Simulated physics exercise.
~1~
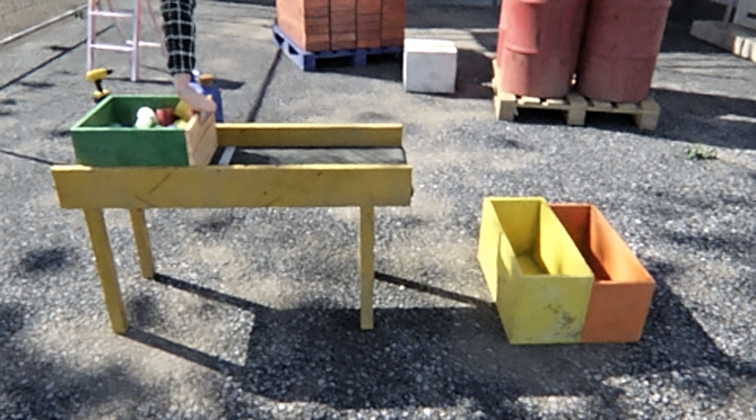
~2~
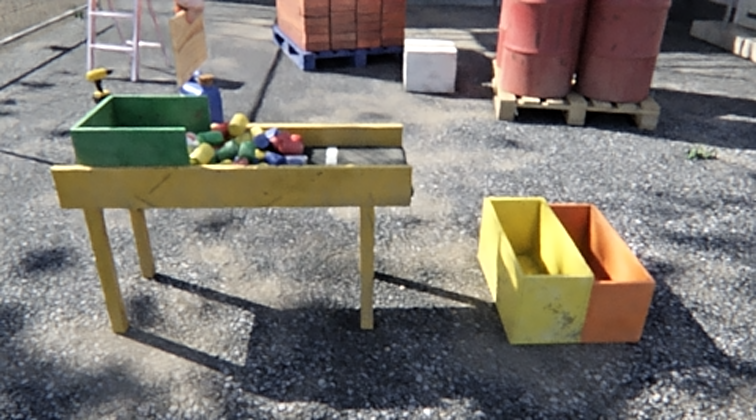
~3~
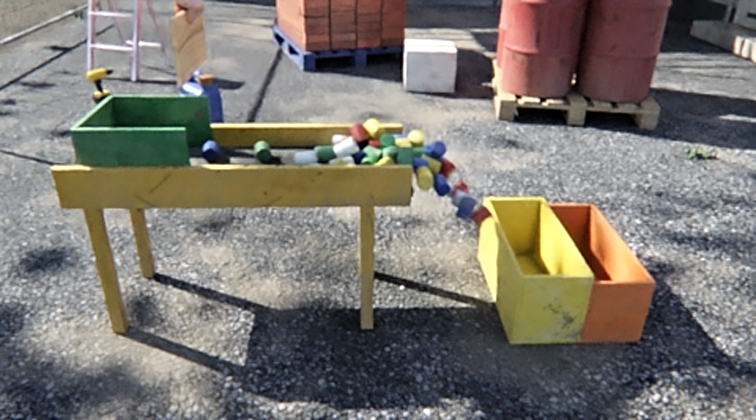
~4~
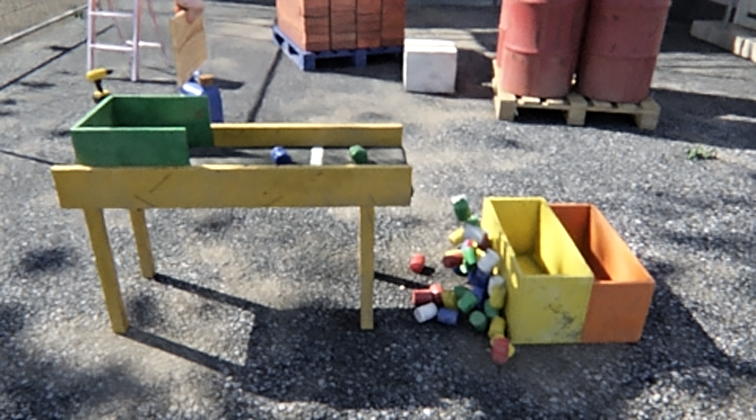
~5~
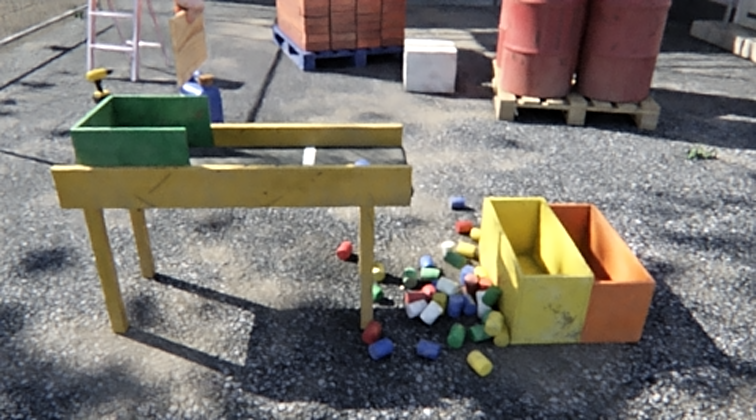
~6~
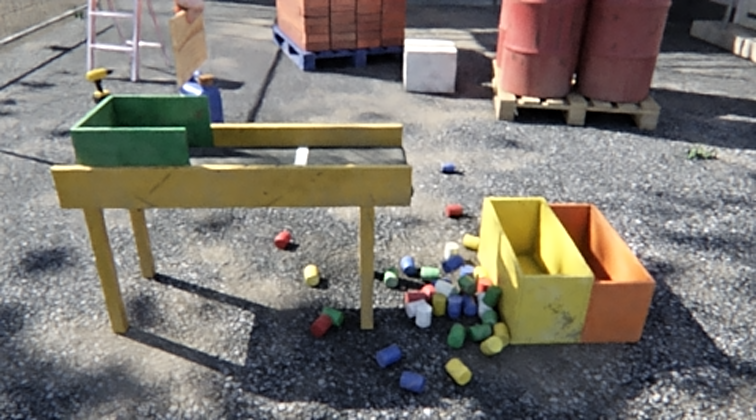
On a sunlit patch of rough asphalt, a raised yellow conveyor stands to the left of a yellow box and an orange box, with a green pen of colourful jars at its left end. A hand in a checked sleeve is at the wooden gate, which then lifts clear. The jars spill out and ride right along the belt. They pour off the end in a stream, dropping short of the yellow box and piling against its near side. Stragglers follow as others roll outward, some back beneath the belt. Finally, all lie scattered on the ground, both boxes still empty.
